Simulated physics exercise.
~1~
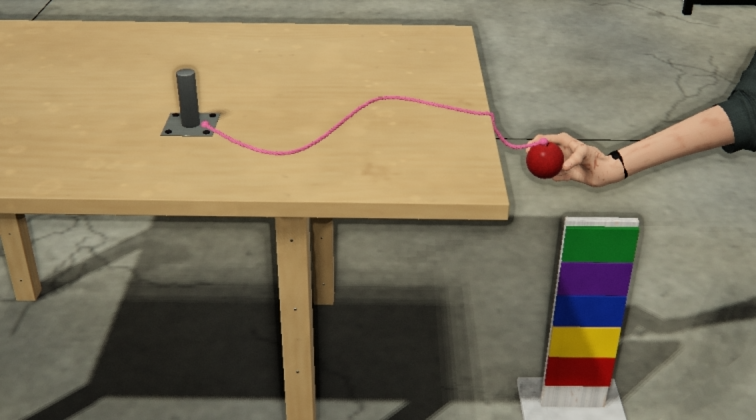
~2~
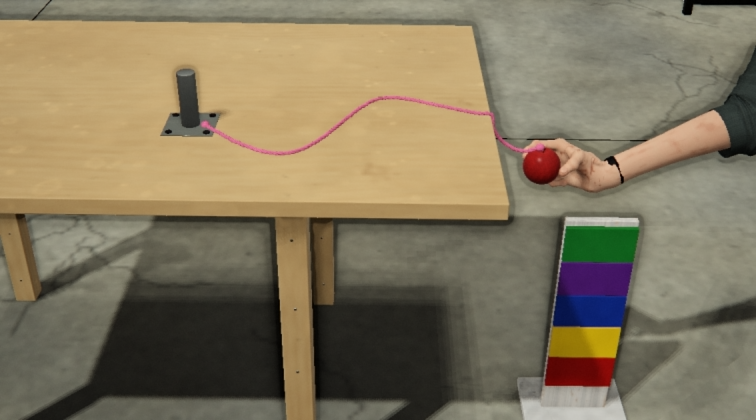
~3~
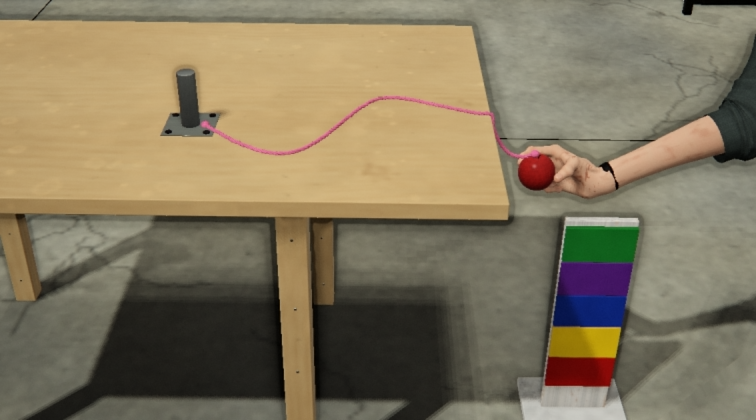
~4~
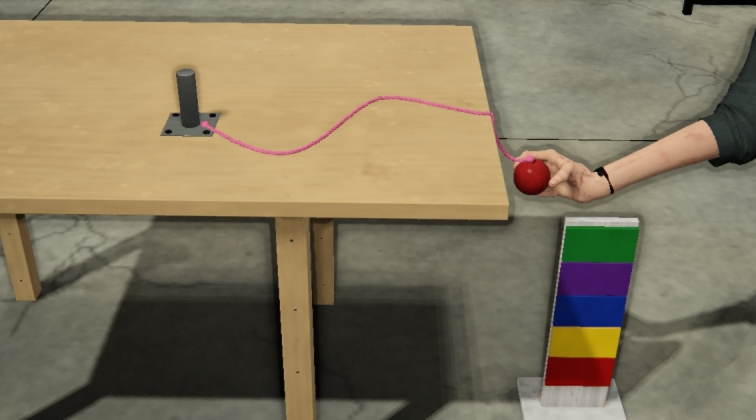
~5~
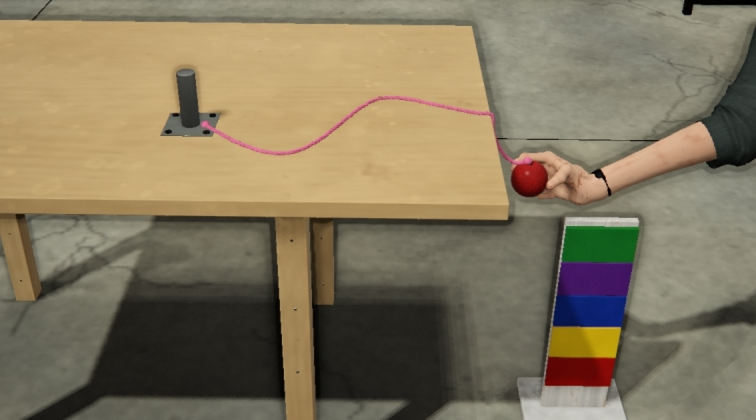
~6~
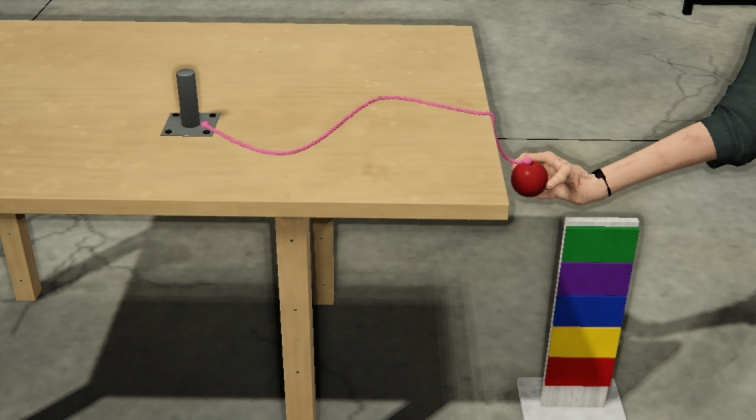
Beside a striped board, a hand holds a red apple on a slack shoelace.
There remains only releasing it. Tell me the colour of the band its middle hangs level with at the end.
Purple.
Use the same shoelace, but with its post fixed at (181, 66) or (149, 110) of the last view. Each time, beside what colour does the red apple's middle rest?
Answer, in order: Green, green.
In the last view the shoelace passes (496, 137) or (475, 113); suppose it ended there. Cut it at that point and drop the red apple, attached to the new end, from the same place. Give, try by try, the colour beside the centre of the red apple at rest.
Taking them in turn, you'd get green, then above them all.
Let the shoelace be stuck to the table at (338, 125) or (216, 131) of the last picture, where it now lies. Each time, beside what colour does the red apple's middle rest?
Note: Try 1 green; try 2 purple.
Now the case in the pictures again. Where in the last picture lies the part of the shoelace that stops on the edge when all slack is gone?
Around (405, 99).
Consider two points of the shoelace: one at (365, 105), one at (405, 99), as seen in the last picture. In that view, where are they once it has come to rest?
Final positions are (446, 127) and (494, 134), in that order.
Soon after, apple near (470, 265); level with green.
Then, apple near (503, 289); level with purple.
At rest, apple near (490, 289); level with purple. Its middle rests at the purple band.
